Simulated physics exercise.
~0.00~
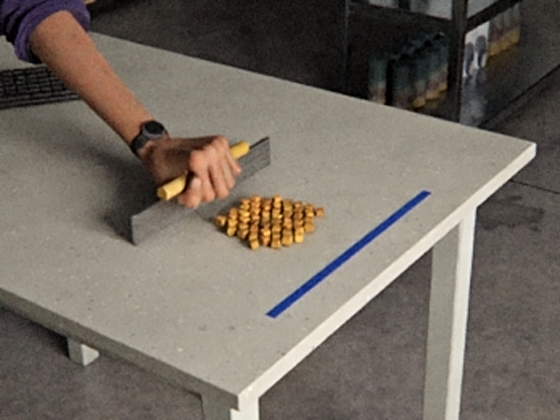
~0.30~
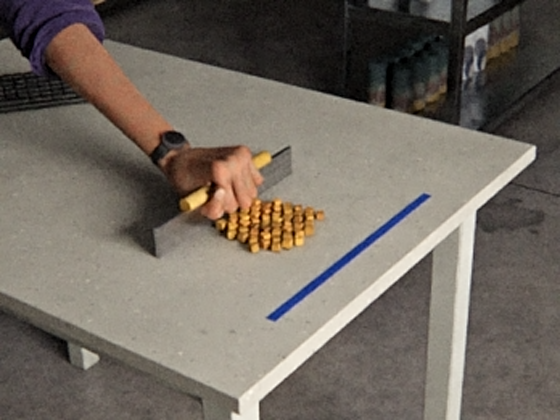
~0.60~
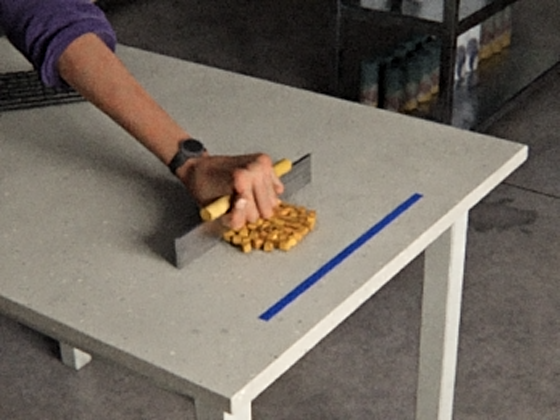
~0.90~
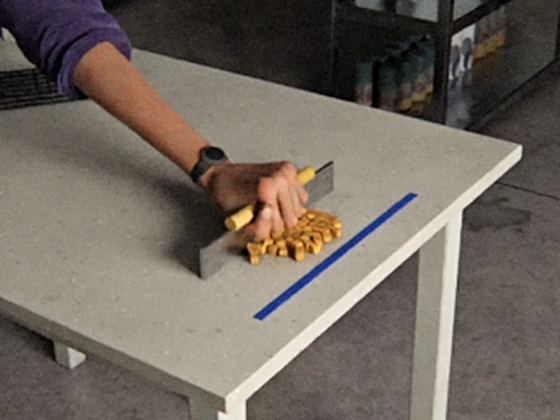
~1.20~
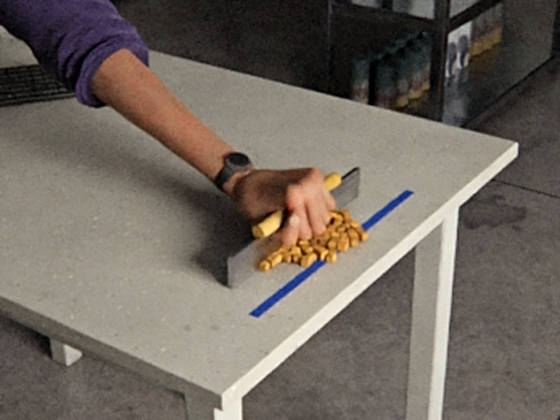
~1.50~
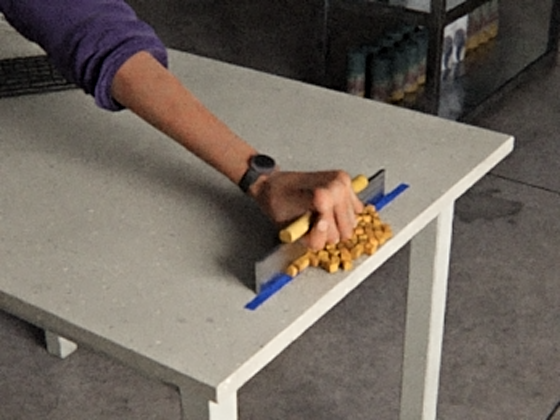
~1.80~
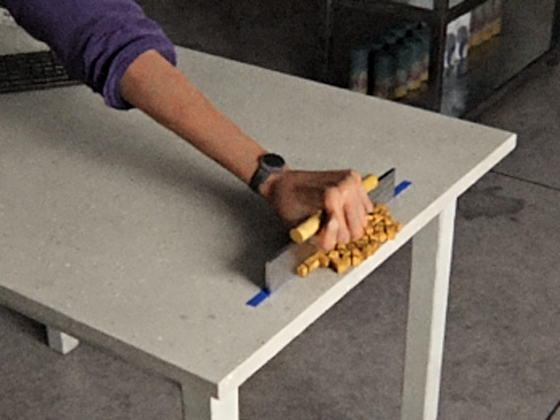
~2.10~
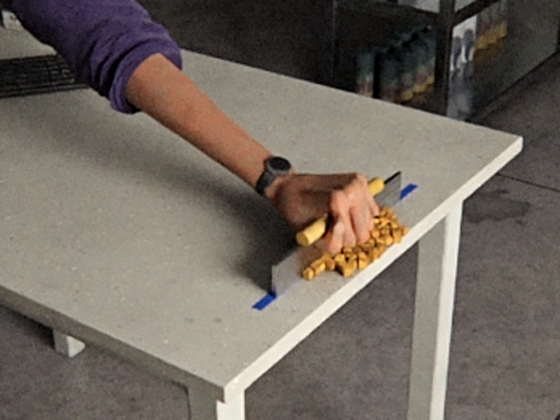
At the start, a hand in a purple sleeve and dark watch grips the yellow handle of a wide metal scraper, just left of a neat spread of small golden-brown pieces on a pale table. The scraper slides right and meets the pieces, which at first stay where they are. The hand then pushes them along towards the table's end, and they bunch into a looser heap against the blade. The heap crosses the strip of blue tape as the push continues and slows. Finally the scraper halts at the tape, with the heap gathered beyond it at the table's edge and a small part over it.
